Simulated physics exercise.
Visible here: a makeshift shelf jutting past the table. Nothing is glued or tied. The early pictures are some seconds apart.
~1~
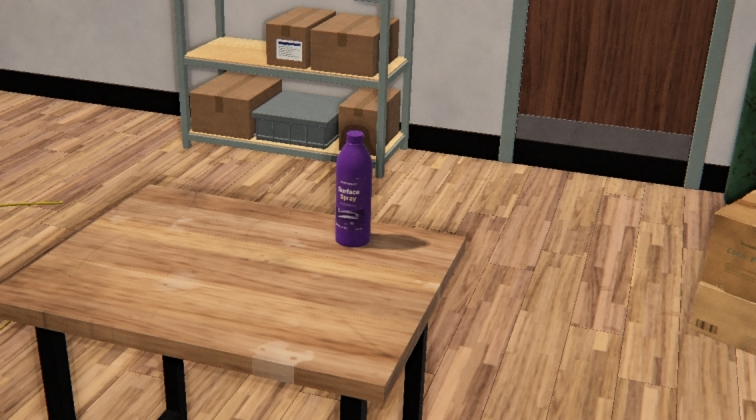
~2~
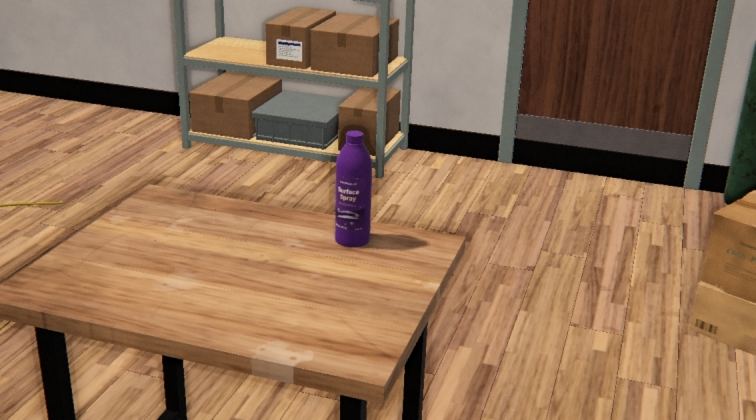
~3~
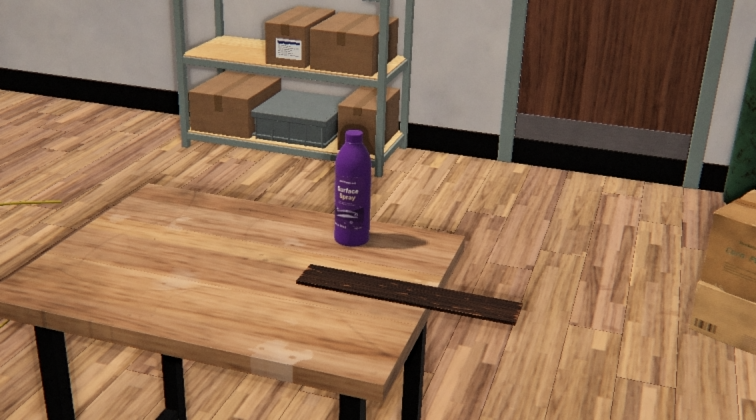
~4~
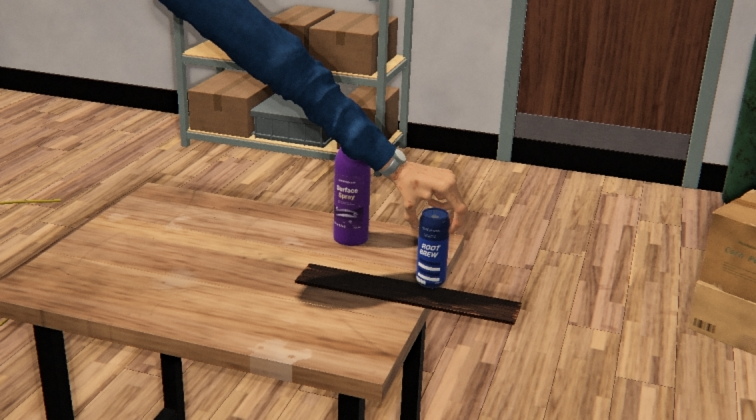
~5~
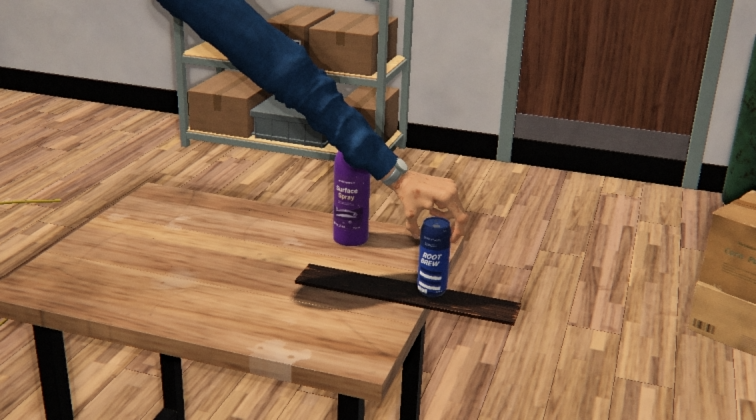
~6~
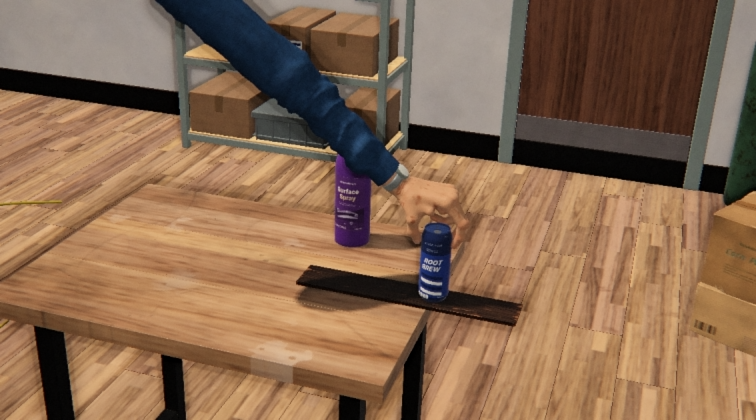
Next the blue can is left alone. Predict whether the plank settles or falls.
Settles.
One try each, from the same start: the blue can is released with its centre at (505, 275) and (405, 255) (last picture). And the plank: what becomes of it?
On the first try it falls, and on the second it remains balanced.
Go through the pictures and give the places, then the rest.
The last thing is not in view yet; purple bottle (354, 188), in the first picture.
The last thing is not in view yet; purple bottle (354, 188), in the second picture.
The last thing is not in view yet; purple bottle (353, 187), in the third picture.
Coming down; blue can (433, 249); purple bottle (352, 186), in the fourth picture.
Coming down; blue can (434, 258); purple bottle (352, 187), in the fifth picture.
In place under the hand; blue can (435, 263); purple bottle (353, 188), in the sixth picture.
Then, 0.50 s later than the last frame, all is still.
Then, 1.30 s later than the last frame, blue can resting near (435, 263).
When it is over, all 3 as before. End places, in pixels of the last picture, blue can near (435, 263). The plank holds.
